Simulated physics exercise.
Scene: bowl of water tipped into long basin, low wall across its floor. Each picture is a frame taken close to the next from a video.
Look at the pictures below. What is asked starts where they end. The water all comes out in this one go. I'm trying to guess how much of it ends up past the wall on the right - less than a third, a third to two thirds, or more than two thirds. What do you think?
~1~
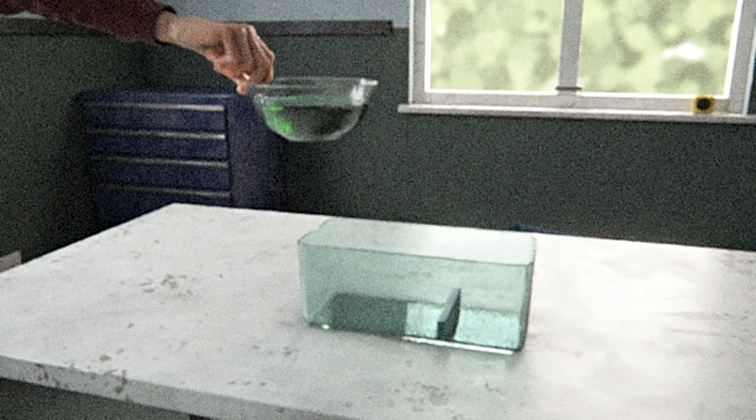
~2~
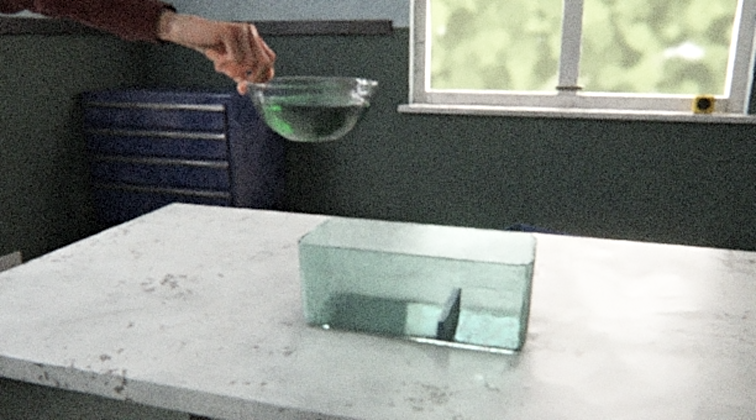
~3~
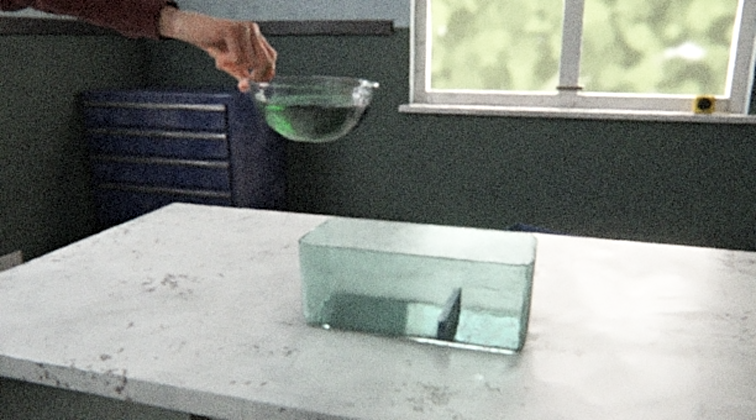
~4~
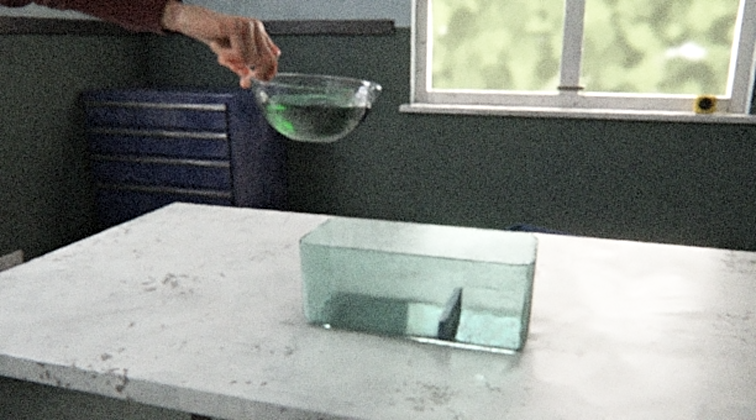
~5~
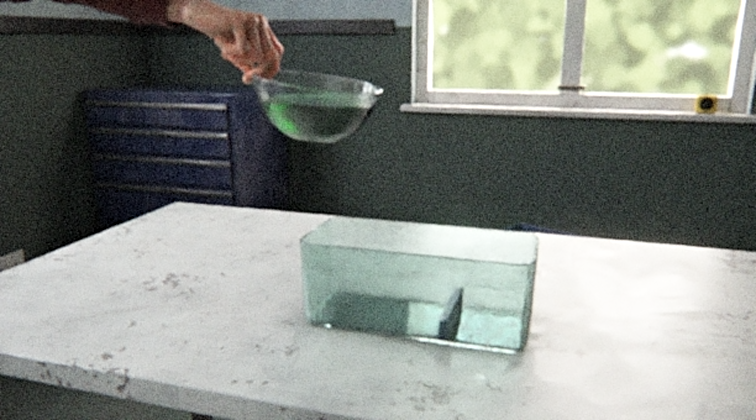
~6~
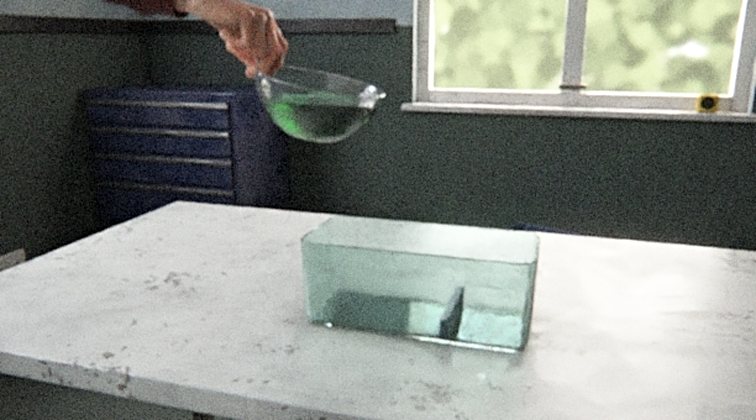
The right side is left with too little to make a third.
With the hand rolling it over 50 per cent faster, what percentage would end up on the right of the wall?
It comes to about 20 per cent.
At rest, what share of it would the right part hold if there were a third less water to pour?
15 %.
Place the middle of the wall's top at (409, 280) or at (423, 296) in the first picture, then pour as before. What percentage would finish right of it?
In order, near 60 and 45 in a hundred.
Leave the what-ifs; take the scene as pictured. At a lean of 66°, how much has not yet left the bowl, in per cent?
Close to 45 parts in a hundred remain.
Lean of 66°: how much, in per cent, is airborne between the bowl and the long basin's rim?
Some 40 per cent, I'd say.
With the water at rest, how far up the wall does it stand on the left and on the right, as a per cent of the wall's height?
I get 80 % for the left and 20 % for the right.
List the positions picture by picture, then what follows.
In the first picture, it leans 0°; its right rim is at (373, 85); the water meets the walls at (264, 100) and (368, 103); the long basin's rim runs from (313, 231) to (534, 251); the wall's top is at (450, 304).
In the second picture, it leans 1°; its right rim is at (374, 85); the water meets the walls at (265, 100) and (368, 103).
In the third picture, it leans 2°; its right rim is at (375, 87); the water meets the walls at (265, 99) and (369, 104).
In the fourth picture, it leans 5°; its right rim is at (376, 90); the water meets the walls at (267, 98) and (370, 104).
In the fifth picture, it leans 8°; its right rim is at (378, 93); the water meets the walls at (270, 98) and (373, 105).
In the sixth picture, it leans 12°; its right rim is at (380, 98); the water meets the walls at (273, 98) and (376, 104).
A moment on, the bowl is tipped part way and 43 per cent is still to pour, 19 is left of the wall and 0 right of it.
Next, the bowl is tipped right over and 0 per cent is still to pour, 89 is left of the wall and 6 right of it.
Then the bowl is tipped right over and 0 per cent is still to pour, 89 is left of the wall and 9 right of it.
Later the bowl is tipped right over and 0 per cent is still to pour, 88 is left of the wall and 10 right of it.
In the end 88 per cent lies left of the wall, 10 right of it and 1 outside.
